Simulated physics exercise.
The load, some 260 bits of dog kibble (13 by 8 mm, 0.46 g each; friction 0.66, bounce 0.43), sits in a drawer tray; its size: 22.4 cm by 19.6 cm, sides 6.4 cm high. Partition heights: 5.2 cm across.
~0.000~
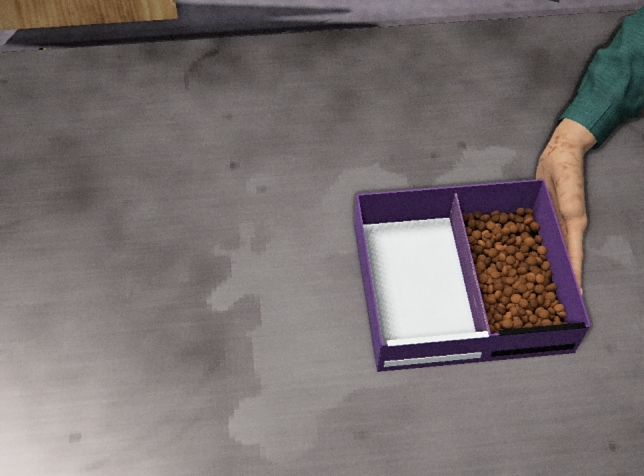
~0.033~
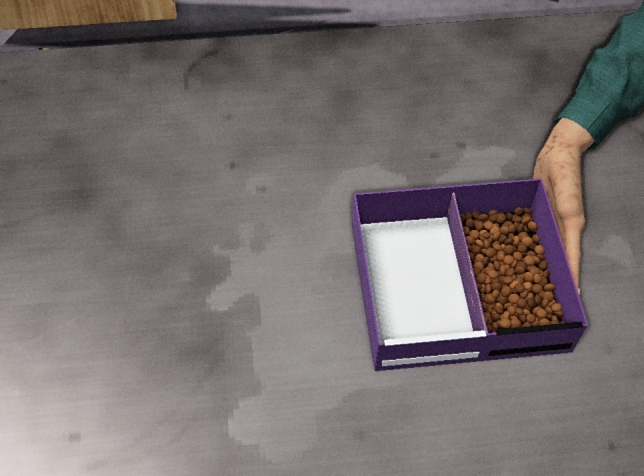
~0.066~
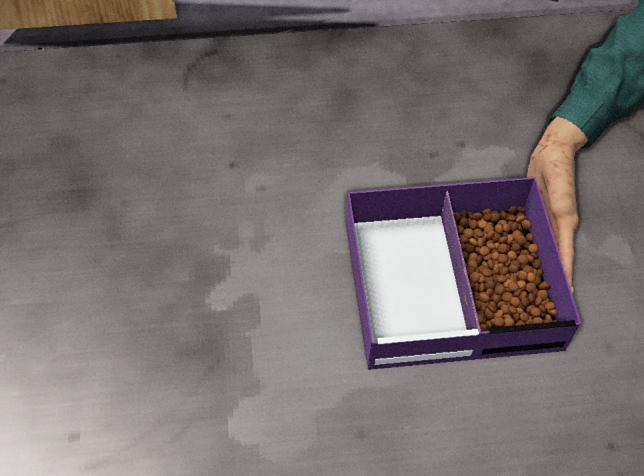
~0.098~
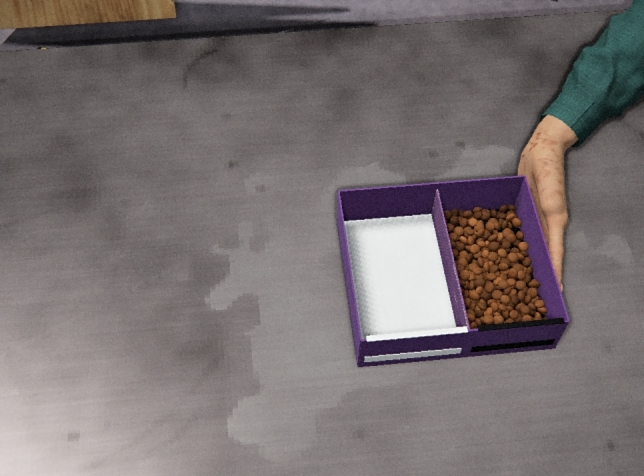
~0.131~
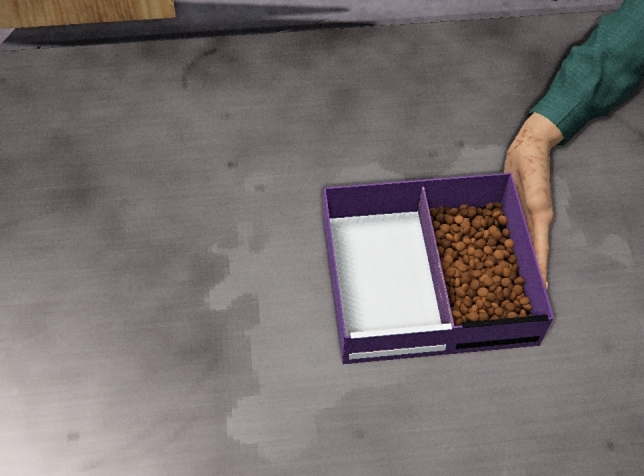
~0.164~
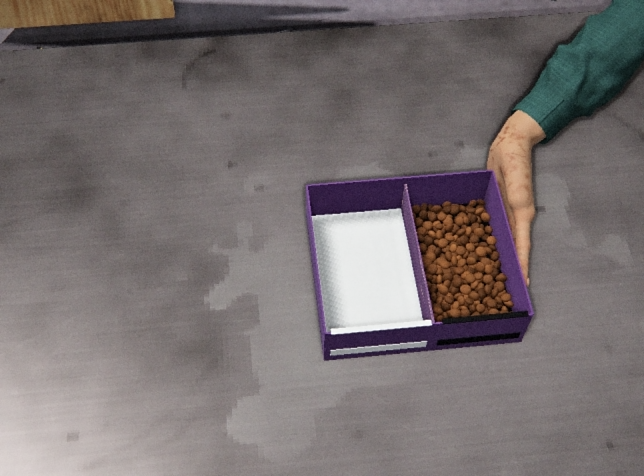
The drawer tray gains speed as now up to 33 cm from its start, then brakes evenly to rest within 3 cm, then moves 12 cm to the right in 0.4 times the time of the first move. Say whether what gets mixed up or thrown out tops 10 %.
Strayed: Below.
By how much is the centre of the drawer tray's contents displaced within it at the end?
About 2.0 cm.
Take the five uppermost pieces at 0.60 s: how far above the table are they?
About 7 cm.
Then, at 0.33 s, tilt 0 degrees; black 100 %; 0 % away from where they began.
After 0.47 s, tilt 0 degrees; black 100 %; 0 % away from where they began.
After 0.60 s, tilt 0 degrees; white 5 %, black 95 %; 5 % away from where they began.
After 0.72 s, tilt 0 degrees; black 95 %; 5 % away from where they began.
At rest (1.3 s), black 95 %; 5 % away from where they began.
